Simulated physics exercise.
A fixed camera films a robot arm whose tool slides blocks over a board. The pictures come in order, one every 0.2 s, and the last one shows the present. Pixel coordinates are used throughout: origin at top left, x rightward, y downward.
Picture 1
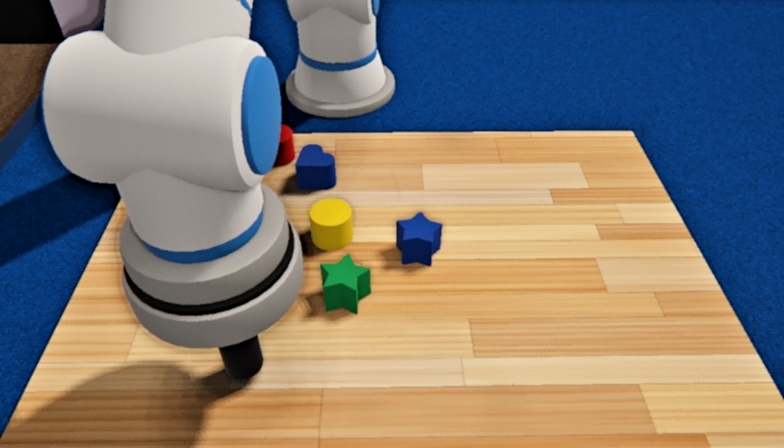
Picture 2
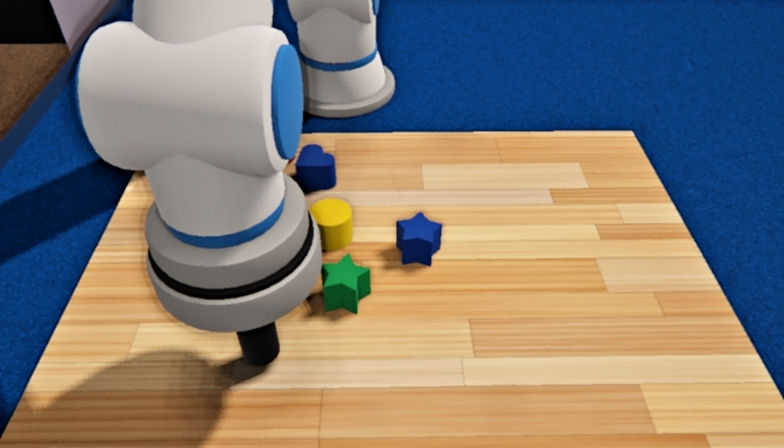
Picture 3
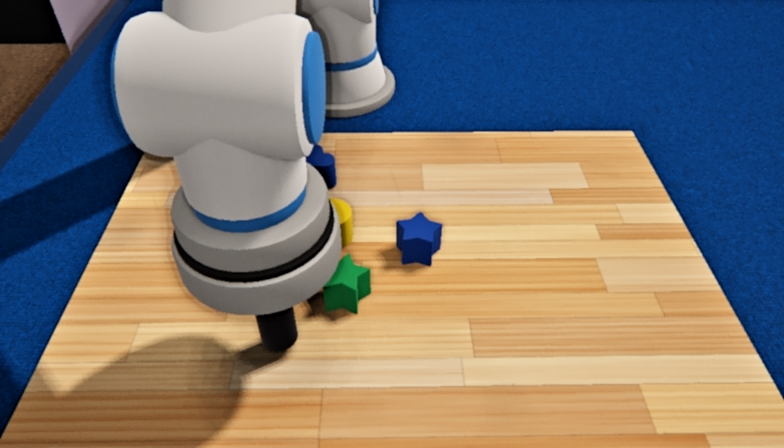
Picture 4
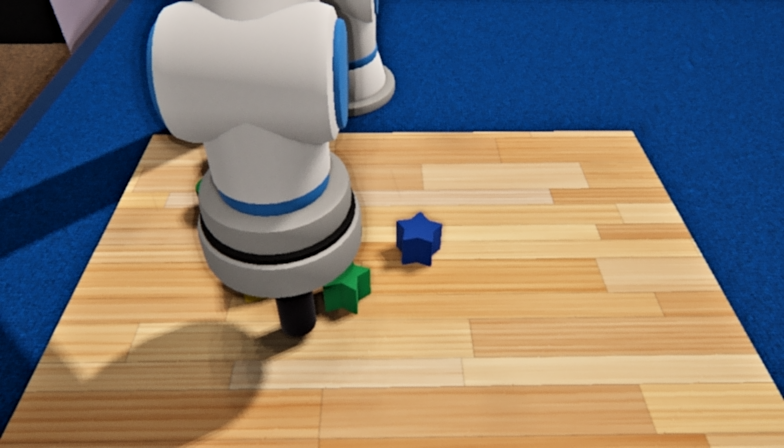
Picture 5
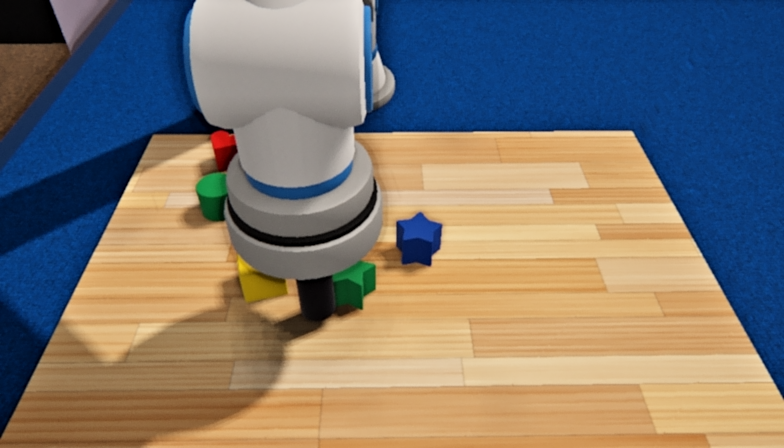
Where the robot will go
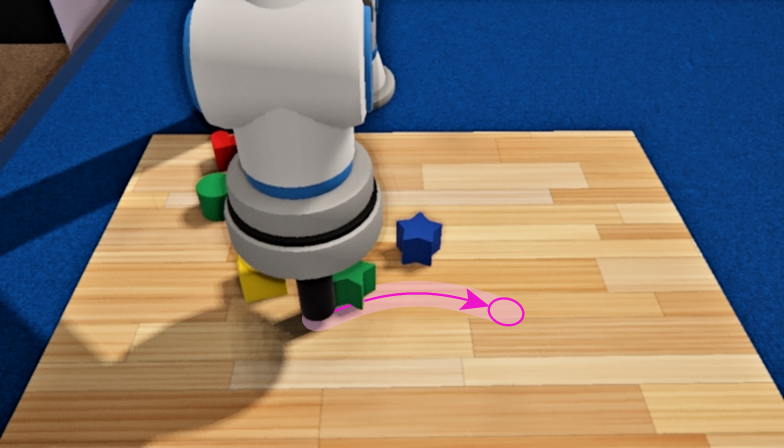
A white robot arm sliding its black tool rightward and away across a wooden board, passing in front of small coloured blocks.
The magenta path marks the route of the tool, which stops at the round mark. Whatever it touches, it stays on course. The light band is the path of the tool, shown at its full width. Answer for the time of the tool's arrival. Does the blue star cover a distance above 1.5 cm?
No, I don't think so.
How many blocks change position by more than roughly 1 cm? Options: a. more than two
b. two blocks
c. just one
I'll go with c - just one.
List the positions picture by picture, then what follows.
Tip of the tool at (245, 364), middles of tops, yellow square block hidden, green star at (343, 272), blue star at (419, 227), in the first frame.
Tool at (262, 351), nothing pushed, in the second frame.
Tool at (280, 337), nothing pushed, in the third frame.
Tool at (299, 323), nothing pushed, in the fourth frame.
Tool at (318, 308), yellow square block partly hidden, green star partly hidden, blue star at (419, 227), in the fifth frame.
The line goes from (319, 317) by way of (380, 297) and (443, 295) to (506, 312).
One third of the way, tool at (380, 288); green star at (382, 245), turned 70° anticlockwise.
Two thirds of the way, tool at (444, 286); green star at (387, 246), turned 100° anticlockwise; blue star at (420, 223), turned 10° clockwise.
At the end, tool at (508, 302); yellow square block unmoved; green star at (387, 246), turned 100° anticlockwise; blue star at (420, 223), turned 10° clockwise.
